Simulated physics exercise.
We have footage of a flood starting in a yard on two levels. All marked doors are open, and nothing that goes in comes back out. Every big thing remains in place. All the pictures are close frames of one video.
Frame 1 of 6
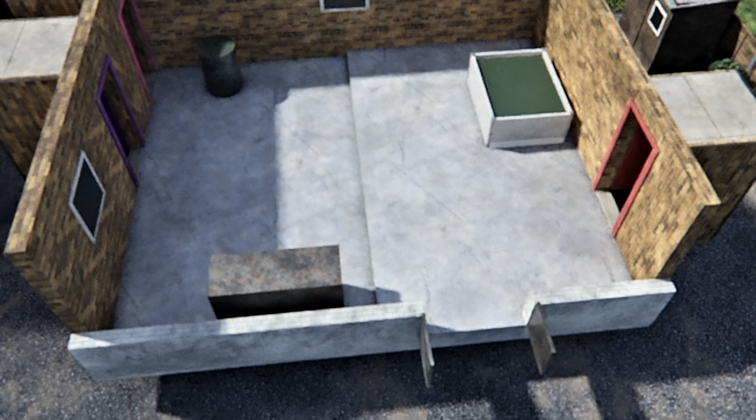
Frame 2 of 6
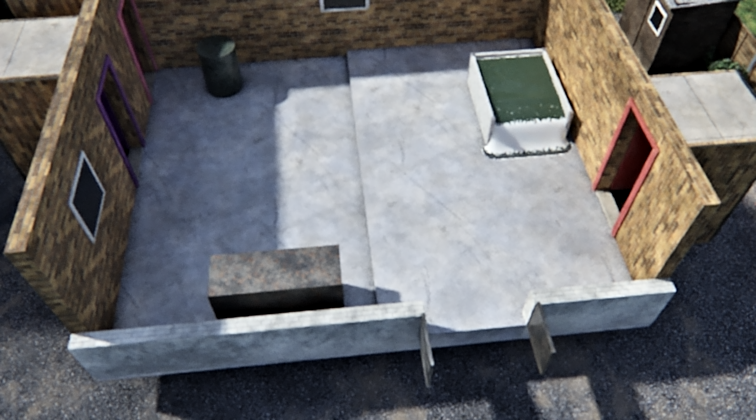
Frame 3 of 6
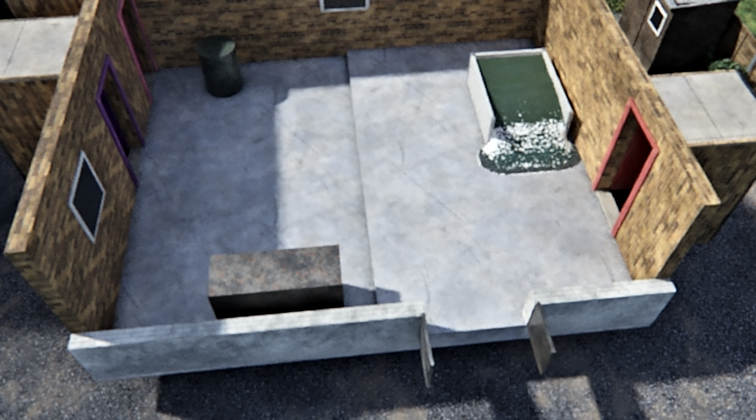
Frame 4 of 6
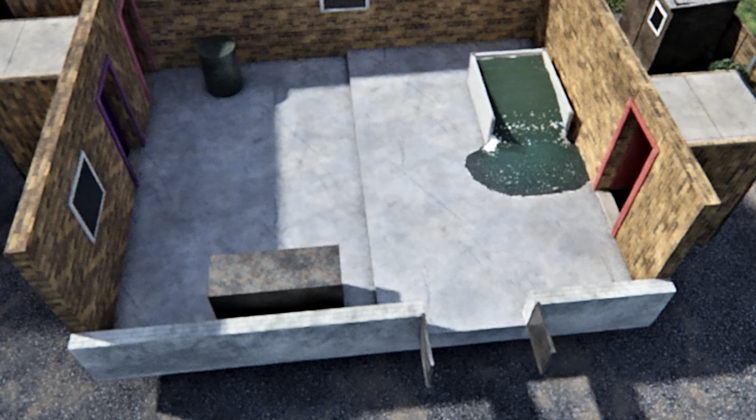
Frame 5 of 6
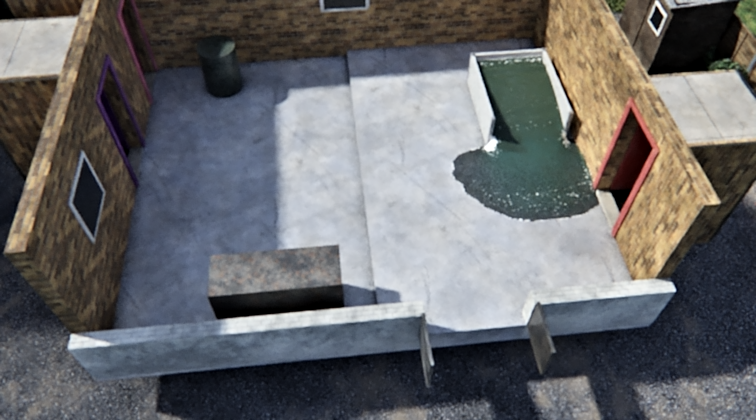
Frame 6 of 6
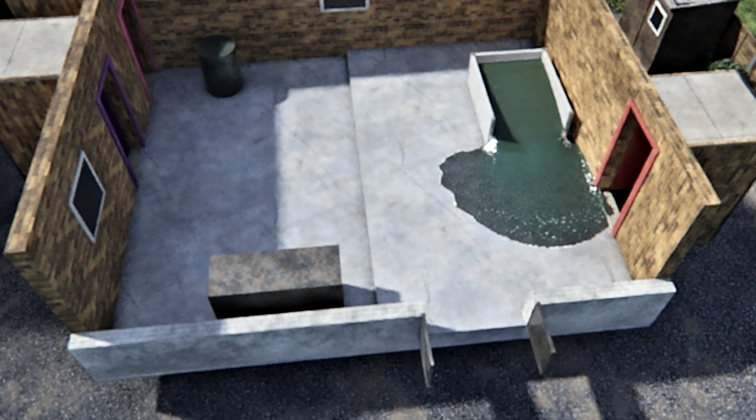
Green water pours from the near side of an open tank and spreads across the yard.
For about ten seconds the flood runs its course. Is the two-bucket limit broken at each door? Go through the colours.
My prediction: The purple door is not swamped; the pink door is not swamped; the red door is swamped.
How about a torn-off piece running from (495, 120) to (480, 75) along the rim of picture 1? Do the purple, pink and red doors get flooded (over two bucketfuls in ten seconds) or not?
The purple one tops the mark; the pink one tops the mark; the red one falls short.
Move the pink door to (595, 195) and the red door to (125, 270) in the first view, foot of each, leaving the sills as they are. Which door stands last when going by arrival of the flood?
The one in purple.
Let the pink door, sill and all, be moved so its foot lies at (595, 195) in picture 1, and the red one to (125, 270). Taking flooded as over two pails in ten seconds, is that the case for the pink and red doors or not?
One by one: Pink passes that mark; red lets less in.
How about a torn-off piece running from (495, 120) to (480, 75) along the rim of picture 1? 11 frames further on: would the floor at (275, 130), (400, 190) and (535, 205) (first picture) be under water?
Taken one by one: Sodden, then sodden, then unaffected.
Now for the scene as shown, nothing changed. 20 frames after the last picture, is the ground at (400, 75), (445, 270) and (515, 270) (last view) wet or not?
Same order as asked: Dry as before; drenched; drenched.
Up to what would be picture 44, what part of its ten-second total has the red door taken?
I get 90 per cent.
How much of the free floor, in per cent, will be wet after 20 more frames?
My estimate is near 25 per cent.
A moment on, water covers 20 % of the floor; the purple door not reached, the pink door not reached, the red door under two buckets in.
Next, water covers 25 % of the floor; the purple door not reached, the pink door not reached, the red door under two buckets in.
Then, water covers 25 % of the floor; the purple door not reached, the pink door not reached, the red door over two buckets in.
Later, water covers 45 % of the floor; the purple door not reached, the pink door not reached, the red door over two buckets in.
In the end, water covers 65 % of the floor; the purple door wet at the sill, nothing in, the pink door wet at the sill, nothing in, the red door over two buckets in.
